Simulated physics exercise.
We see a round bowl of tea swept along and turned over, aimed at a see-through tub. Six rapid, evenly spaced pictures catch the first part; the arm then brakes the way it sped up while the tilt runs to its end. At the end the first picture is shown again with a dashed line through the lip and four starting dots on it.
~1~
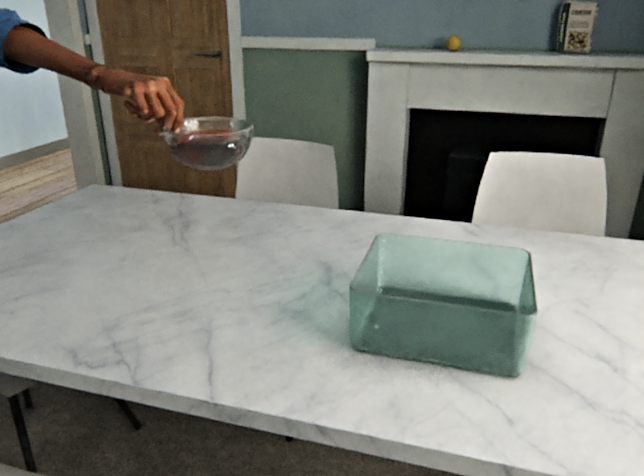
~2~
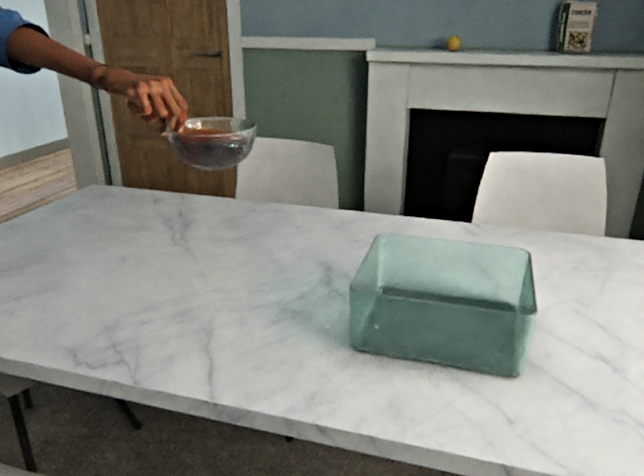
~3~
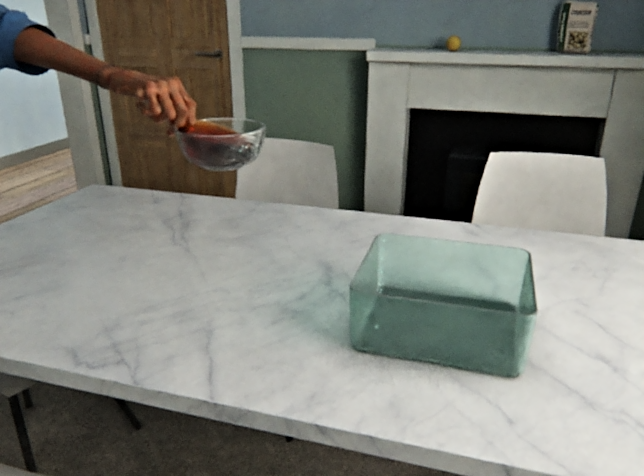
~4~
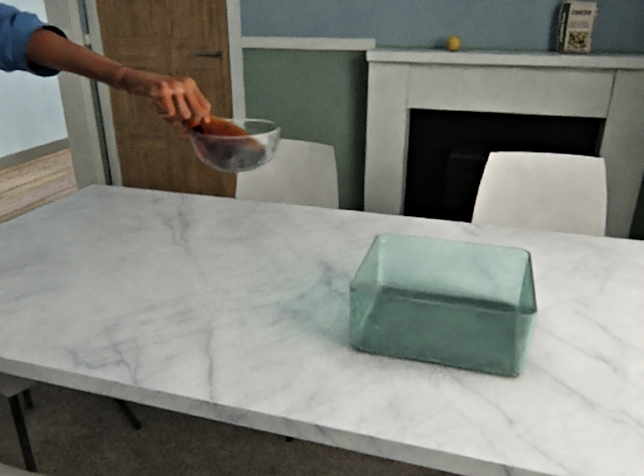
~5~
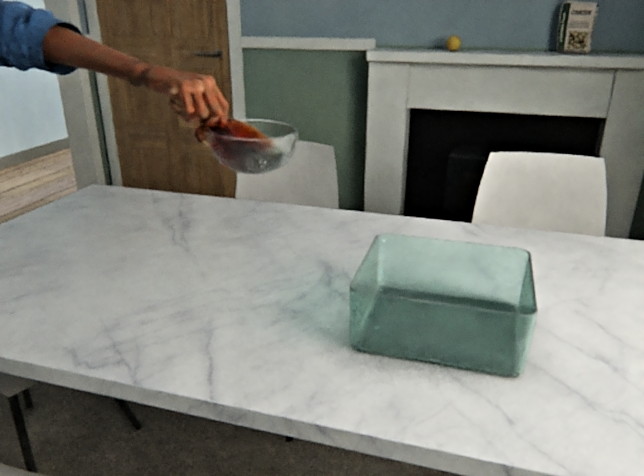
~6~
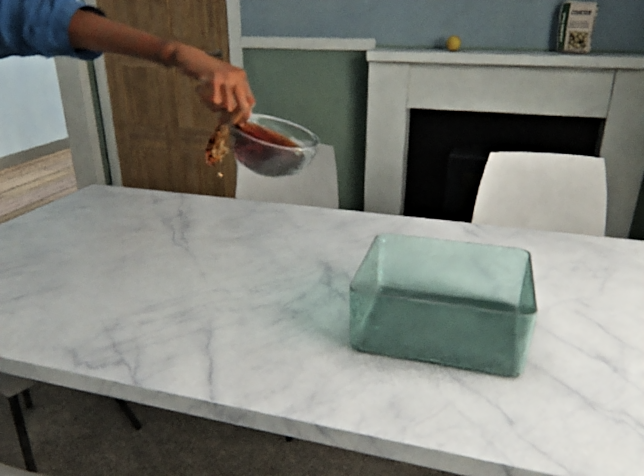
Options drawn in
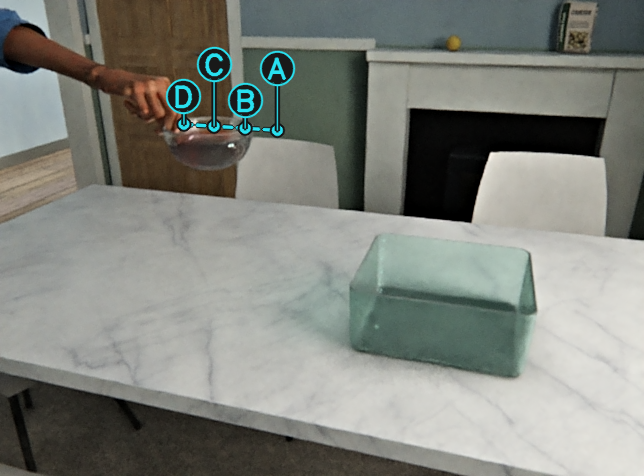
Glass bowl of reddish-brown liquid moving right in a hand above a marble table, tilting slightly as liquid spills over its left side.
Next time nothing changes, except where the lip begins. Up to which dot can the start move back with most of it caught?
C is the one.
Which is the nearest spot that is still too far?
That is spot D.
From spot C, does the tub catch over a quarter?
Yes, it does.
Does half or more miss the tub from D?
Yes.
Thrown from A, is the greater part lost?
No, not at all.
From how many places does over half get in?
Three of the four.
On the marked copy, A at (277, 130); B at (245, 128); C at (214, 126); D at (183, 124).
If A is chosen, about 82 % lands in the tub, 14 % falls short and 4 % goes beside or beyond.
If B is chosen, about 76 % lands in the tub, 14 % falls short and 10 % goes beside or beyond.
If C is chosen, about 63 % lands in the tub, 27 % falls short and 10 % goes beside or beyond.
If D is chosen, about 35 % lands in the tub, 60 % falls short and 5 % goes beside or beyond.
